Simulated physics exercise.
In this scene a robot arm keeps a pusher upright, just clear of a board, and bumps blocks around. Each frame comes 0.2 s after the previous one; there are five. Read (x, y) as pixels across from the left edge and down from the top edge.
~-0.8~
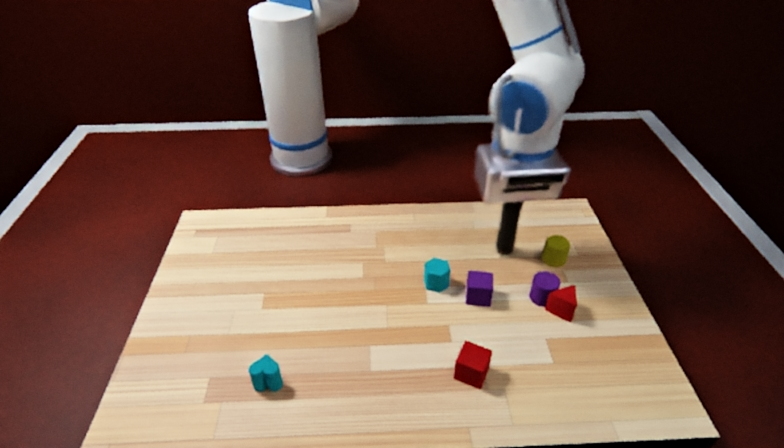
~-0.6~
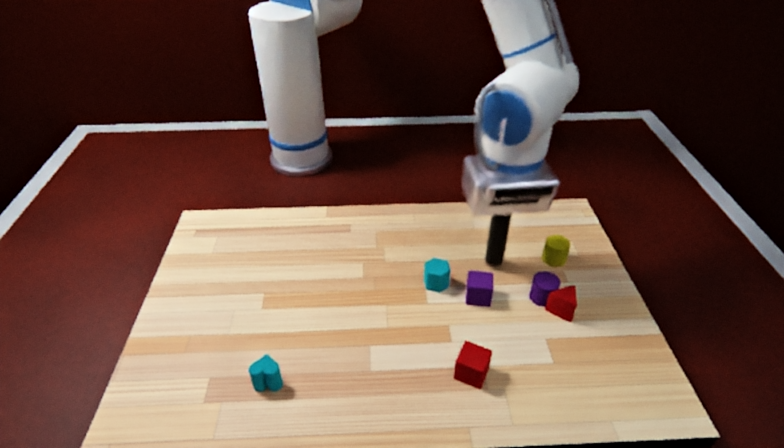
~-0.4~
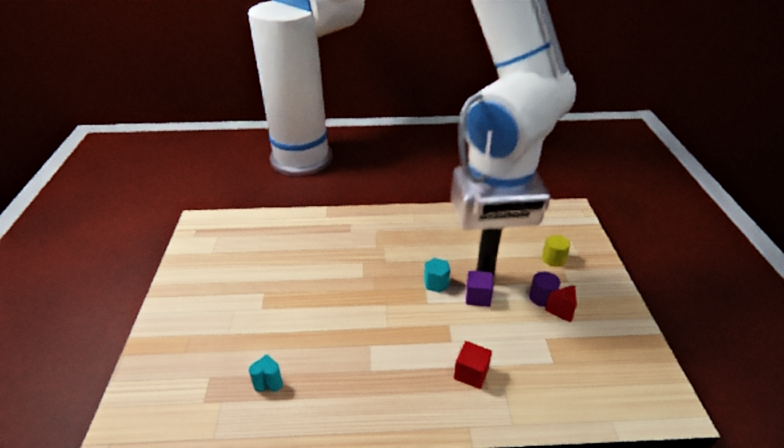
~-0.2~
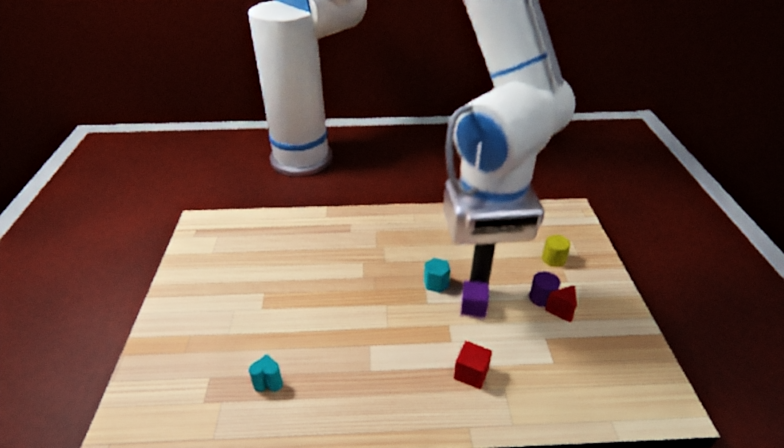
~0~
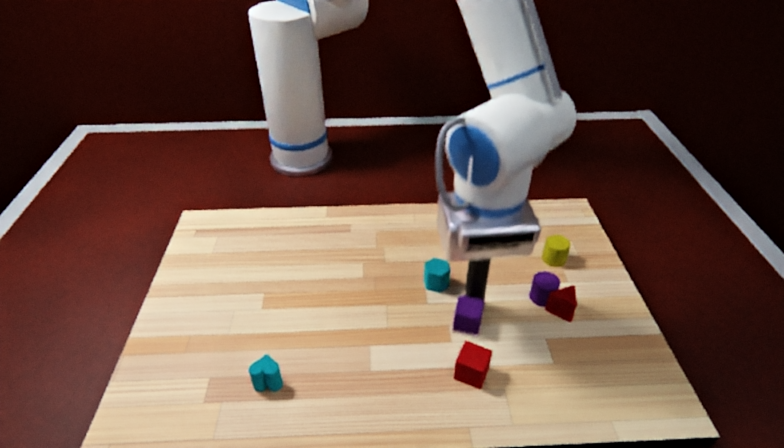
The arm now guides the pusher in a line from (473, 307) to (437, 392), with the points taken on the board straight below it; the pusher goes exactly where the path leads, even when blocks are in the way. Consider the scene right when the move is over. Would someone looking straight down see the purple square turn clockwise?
In short: Yes.
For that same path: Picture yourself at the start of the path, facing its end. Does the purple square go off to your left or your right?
It's pushed right.
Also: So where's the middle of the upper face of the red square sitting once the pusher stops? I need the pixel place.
Somewhere near (474, 371).
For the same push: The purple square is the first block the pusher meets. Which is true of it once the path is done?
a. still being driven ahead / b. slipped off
Correct choice: A.
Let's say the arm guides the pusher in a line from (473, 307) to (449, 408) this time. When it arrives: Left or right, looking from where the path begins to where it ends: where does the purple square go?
Its shift is rightward.
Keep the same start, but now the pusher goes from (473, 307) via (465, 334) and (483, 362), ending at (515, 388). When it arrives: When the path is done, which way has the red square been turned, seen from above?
Rotates counter-clockwise.
What follows on the original path. One third of the way, pusher (463, 329); purple square (456, 333); red square (474, 360), turned 20° anticlockwise.
Two thirds of the way, pusher (451, 357); purple square (437, 360), turned 30° clockwise; red square (473, 368), turned 60° anticlockwise.
At the end, pusher (438, 388); turquoise hexagonal block in place; purple square (414, 386), turned 60° clockwise; red square (474, 371), turned 75° anticlockwise.
